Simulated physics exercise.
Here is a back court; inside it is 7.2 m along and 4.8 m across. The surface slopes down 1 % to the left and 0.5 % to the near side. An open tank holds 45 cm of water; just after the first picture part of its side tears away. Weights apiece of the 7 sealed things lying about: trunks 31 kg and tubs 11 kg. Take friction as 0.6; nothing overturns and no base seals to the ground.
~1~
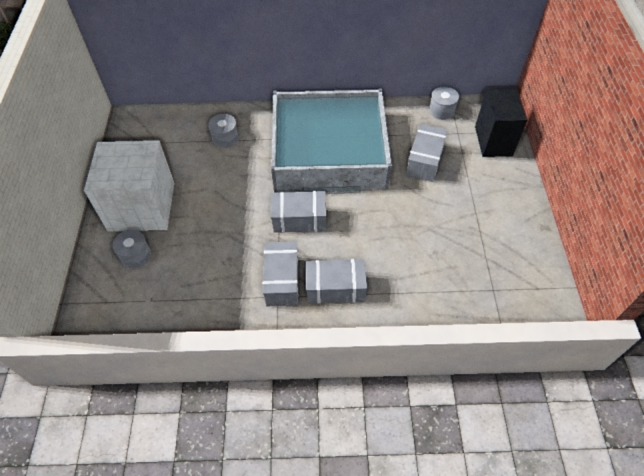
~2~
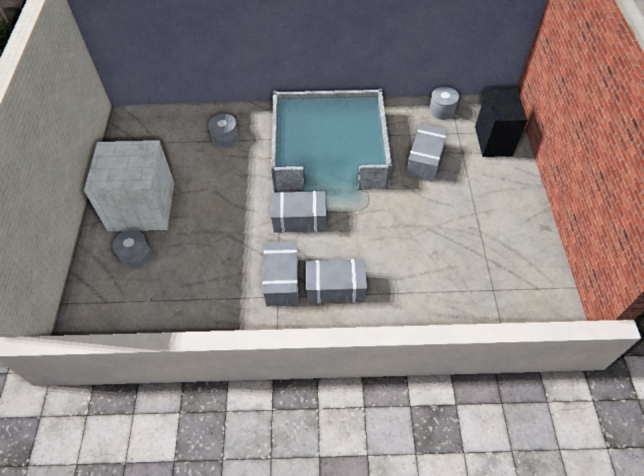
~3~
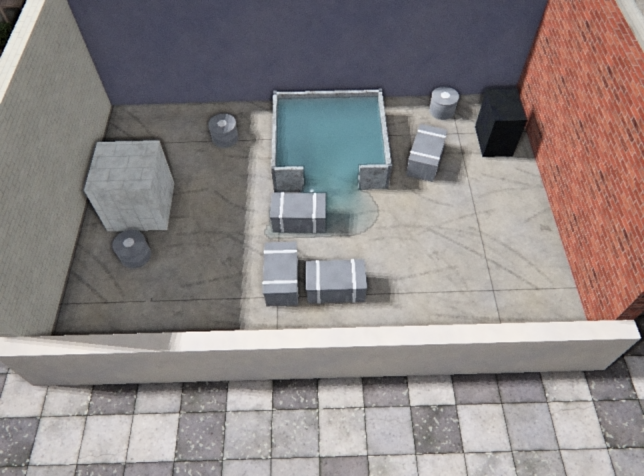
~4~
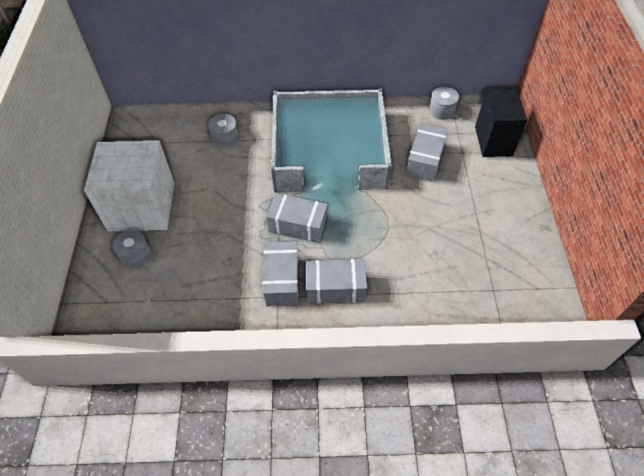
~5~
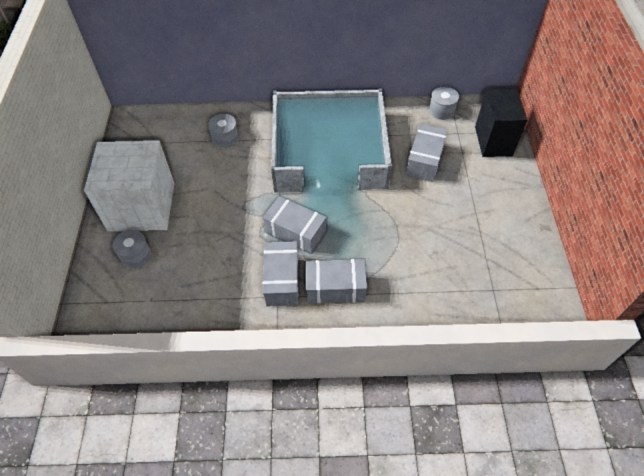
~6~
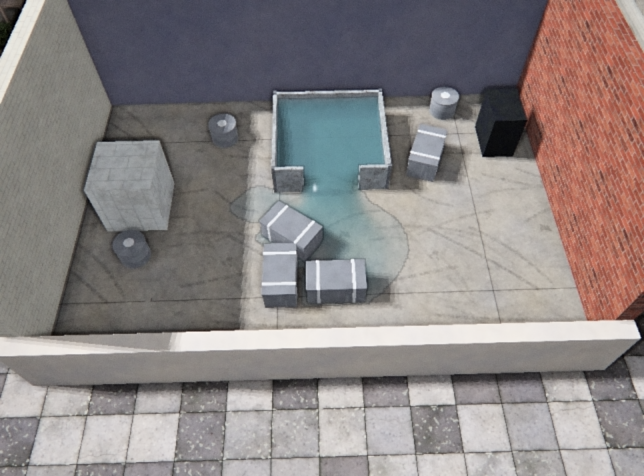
Water spills through a gap that opens in the near side of a raised tank and spreads over the walled court's floor, and the nearest grey banded block turns and slides a short way toward the two blocks in front.
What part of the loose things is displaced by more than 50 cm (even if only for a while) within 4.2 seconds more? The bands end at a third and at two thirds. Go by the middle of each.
It is one to two thirds.
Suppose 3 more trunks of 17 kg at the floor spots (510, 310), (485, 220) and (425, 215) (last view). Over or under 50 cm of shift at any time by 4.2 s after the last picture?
In turn: More, short of it, under.
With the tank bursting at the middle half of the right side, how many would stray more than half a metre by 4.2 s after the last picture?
In that case 2 of them.
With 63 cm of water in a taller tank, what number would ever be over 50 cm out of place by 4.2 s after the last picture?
Then 3.
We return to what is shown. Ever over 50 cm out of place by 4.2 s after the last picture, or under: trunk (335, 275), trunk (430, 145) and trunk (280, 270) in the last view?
In turn: More, short of it, over.
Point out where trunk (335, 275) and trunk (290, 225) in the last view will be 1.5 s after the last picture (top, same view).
Around (333, 318) and (256, 244).
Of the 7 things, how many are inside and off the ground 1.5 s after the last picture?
1 of them.
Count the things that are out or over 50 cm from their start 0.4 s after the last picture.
By then 1.
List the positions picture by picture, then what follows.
A trunk at (299, 204) rests on the ground; a trunk at (280, 267), on the bottom; 2.7 m2 under water; 0 of 7 have shifted, in the first frame.
A trunk at (299, 204), on the bottom; a trunk at (280, 267) rests on the ground; 3.1 m2 under water; 0 of 7 have shifted, in the second frame.
A trunk at (298, 205), on the bottom; a trunk at (280, 267) rests on the ground; water covers 3.5 m2; 0 of 7 have shifted, in the third frame.
A trunk at (297, 210), on the bottom, 11 cm from its start; a trunk at (280, 267), on the bottom; 4.0 m2 under water; 1 of 7 have shifted, in the fourth frame.
A trunk at (295, 217), on the bottom, 24 cm from its start; a trunk at (280, 267) rests on the ground; water covers 4.7 m2; 1 of 7 have shifted, in the fifth frame.
A trunk at (291, 224), on the bottom, 36 cm from its start; a trunk at (280, 268) rests on the ground; water covers 5.5 m2; 1 of 7 have shifted, in the sixth frame.
Then, 0.4 s after the last picture 1 of 7 are over 50 cm from their spots; 0 afloat.
Then, 1.5 s after the last picture 2 of 7 are over 50 cm from their spots; 1 afloat.
Then, 2.8 s after the last picture 2 of 7 are over 50 cm from their spots; 1 afloat.
Then, 4.2 s after the last picture 3 of 7 are over 50 cm from their spots, and 3 have been at some point; 1 afloat.
